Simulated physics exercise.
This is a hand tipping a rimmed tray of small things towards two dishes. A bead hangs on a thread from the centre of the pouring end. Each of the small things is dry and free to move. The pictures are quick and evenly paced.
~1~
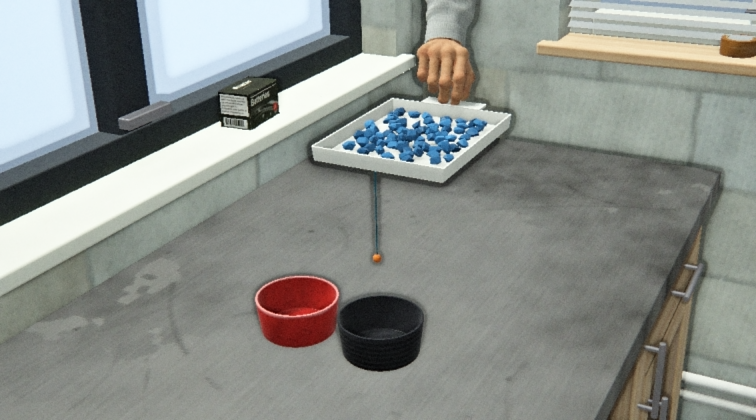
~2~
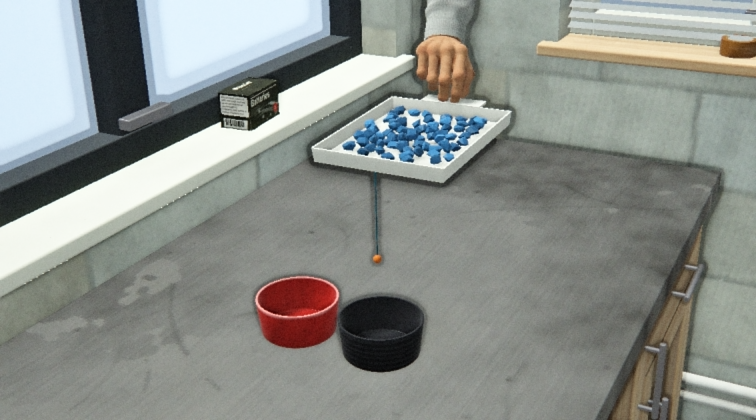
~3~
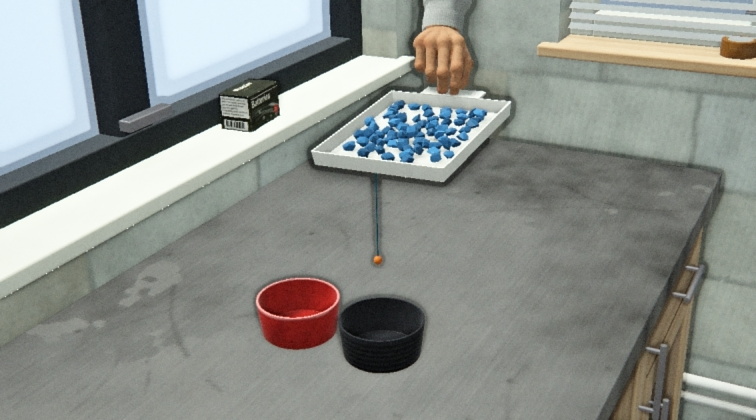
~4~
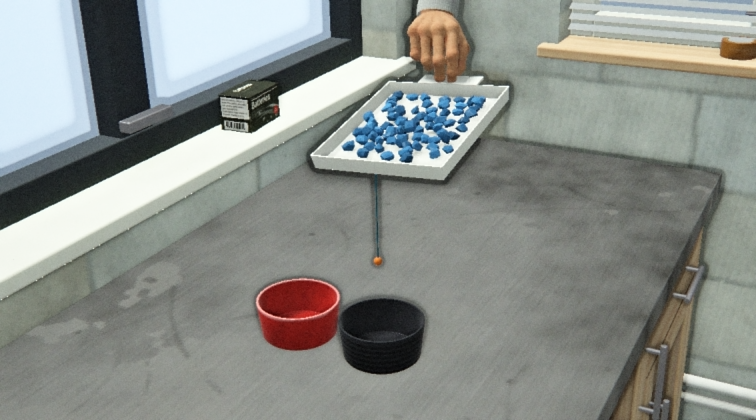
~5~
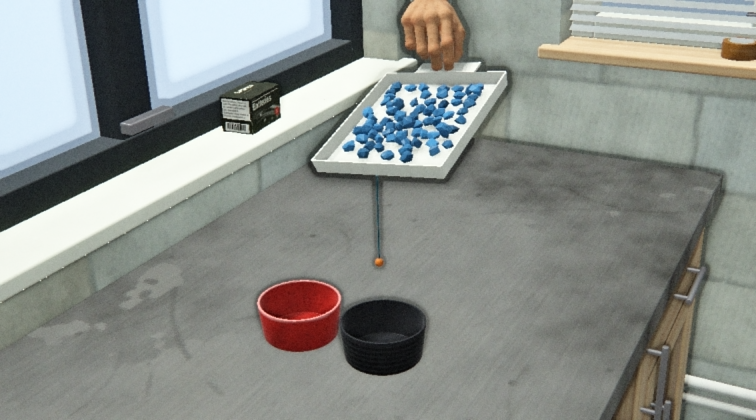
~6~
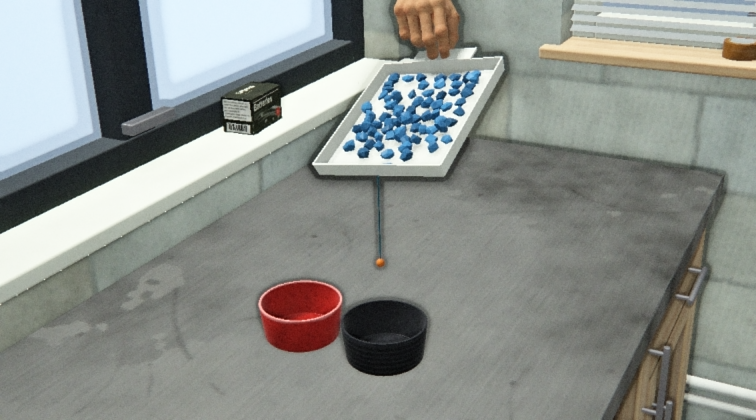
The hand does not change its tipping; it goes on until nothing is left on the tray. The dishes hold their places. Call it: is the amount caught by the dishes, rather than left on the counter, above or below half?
Below half.
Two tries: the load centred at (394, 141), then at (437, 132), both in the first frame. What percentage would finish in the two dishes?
Near 20 per cent and near 20 per cent.
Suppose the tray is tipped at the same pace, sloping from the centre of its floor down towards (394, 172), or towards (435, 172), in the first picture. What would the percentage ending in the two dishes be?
40 %, give or take, and then 0 %.
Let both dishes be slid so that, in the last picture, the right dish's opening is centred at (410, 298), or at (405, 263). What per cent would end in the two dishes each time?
That makes 60 per cent, followed by 10 per cent.
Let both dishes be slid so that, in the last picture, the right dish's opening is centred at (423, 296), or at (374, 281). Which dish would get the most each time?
One: The left-side dish. Two: The left-side dish.
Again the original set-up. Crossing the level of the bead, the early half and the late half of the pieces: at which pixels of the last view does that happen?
First close to (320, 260), next close to (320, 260).
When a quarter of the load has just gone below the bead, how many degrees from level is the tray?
Somewhere around 95 degrees.
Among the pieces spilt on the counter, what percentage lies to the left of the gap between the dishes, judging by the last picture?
Left share: Some 70 per cent.
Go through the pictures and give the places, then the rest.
The first picture shows corners of the pouring end near (314, 146) and (443, 168), level; middle of the load near (407, 139), aquarium stones; left dish near (276, 328); right dish near (360, 352); bead on its thread near (377, 258).
The second picture shows corners of the pouring end near (314, 147) and (443, 168), level; middle of the load near (407, 138).
The third picture shows corners of the pouring end near (314, 151) and (442, 167), tipped barely, lowest at the left corner; middle of the load near (407, 135).
The fourth picture shows corners of the pouring end near (313, 155) and (441, 166), tipped a little, lowest at the left corner; middle of the load near (415, 122).
The fifth picture shows corners of the pouring end near (314, 159) and (440, 165), tipped clearly, lowest at the left corner; middle of the load near (418, 124).
The sixth picture shows corners of the pouring end near (315, 163) and (439, 164), tipped clearly, lowest at the left corner; middle of the load near (416, 119); left dish near (279, 333); right dish near (364, 356).
Shortly afterwards, tray tipped steeply; all but a few on the tray; only a few in the air.
Next, tray tipped past a quarter turn; near a quarter on the tray; a little in the left dish; near a third outside both; near a third in the air.
Some moments later, tray tipped past a quarter turn; a little in the left dish; all but a few outside both.
In the end, tray tipped past a quarter turn; none at all in the right dish; a little in the left dish; all but a few outside both.
